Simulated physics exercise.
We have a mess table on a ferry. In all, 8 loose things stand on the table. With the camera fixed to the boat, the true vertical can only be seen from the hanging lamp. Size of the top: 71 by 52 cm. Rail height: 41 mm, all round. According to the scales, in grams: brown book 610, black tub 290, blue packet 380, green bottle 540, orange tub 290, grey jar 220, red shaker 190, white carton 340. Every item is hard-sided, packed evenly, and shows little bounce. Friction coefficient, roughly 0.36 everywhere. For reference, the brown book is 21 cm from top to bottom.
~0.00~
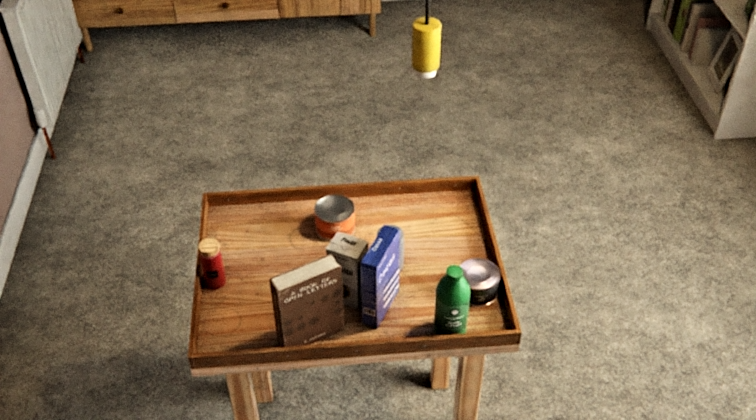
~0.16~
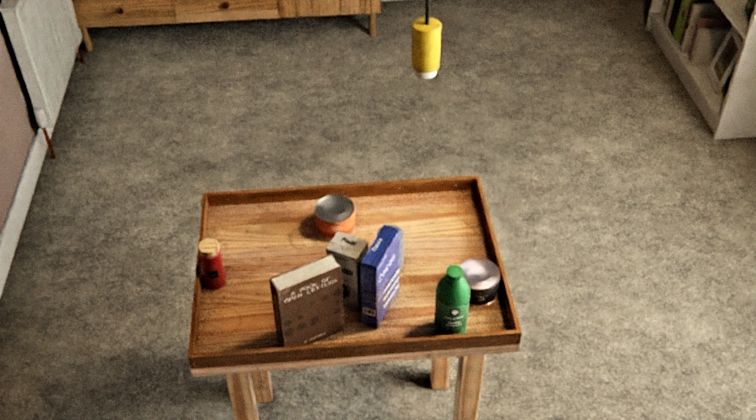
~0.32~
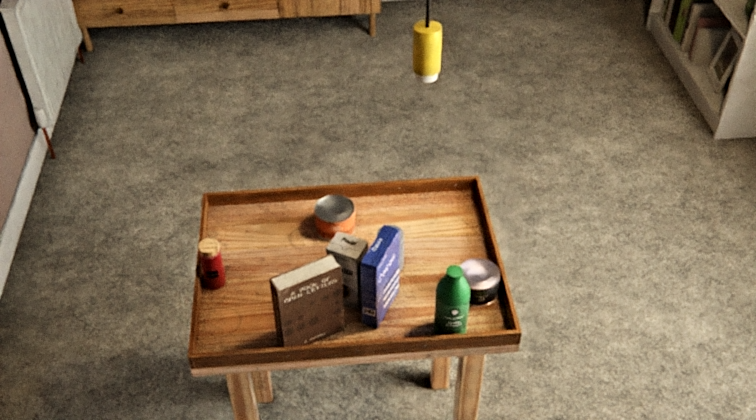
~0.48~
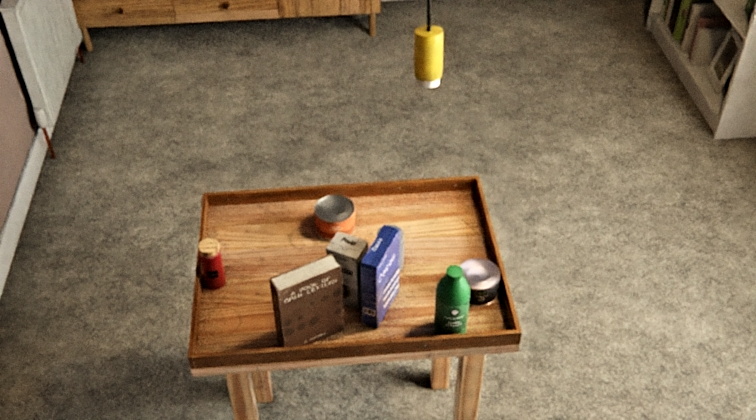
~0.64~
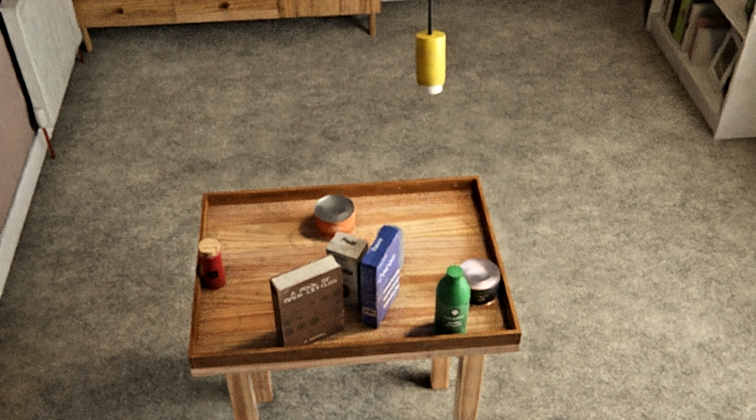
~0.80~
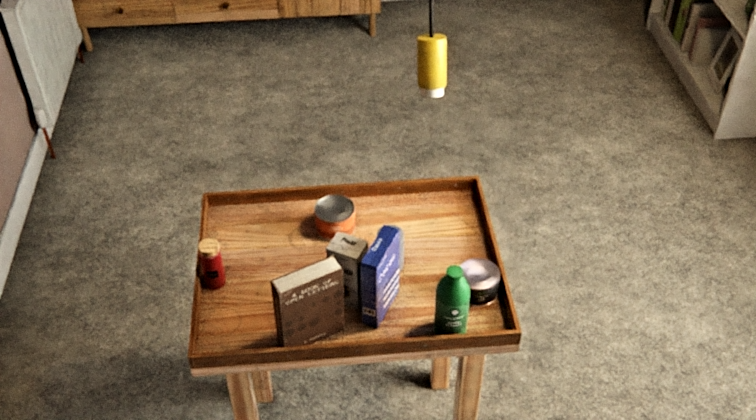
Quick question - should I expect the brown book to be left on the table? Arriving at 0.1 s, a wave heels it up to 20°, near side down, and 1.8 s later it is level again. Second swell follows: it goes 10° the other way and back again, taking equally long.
No, it won't be.
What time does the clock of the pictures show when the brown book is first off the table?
Around 1.1 seconds.
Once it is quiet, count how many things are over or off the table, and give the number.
I count 1.
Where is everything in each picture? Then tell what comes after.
In the first picture, boat level; brown book (309, 305); black tub (478, 282).
In the second picture, boat level; green bottle (452, 302); orange tub (335, 218).
In the third picture, floor tilted 3°, near side down; red shaker (212, 264).
In the fourth picture, floor tilted 8°, near side down; white carton (348, 271); black tub (478, 282).
In the fifth picture, floor tilted 13°, near side down; blue packet (381, 277); green bottle (452, 302).
In the sixth picture, floor tilted 18°, near side down; brown book (309, 306); orange tub (335, 218).
After 1.20 s, floor tilted 18°, near side down; brown book now off the table.
After 1.50 s, floor tilted 8°, near side down.
After 1.80 s, boat level.
In the end (4.2 s), off the table, brown book; the other 7 under 5 cm from the start.
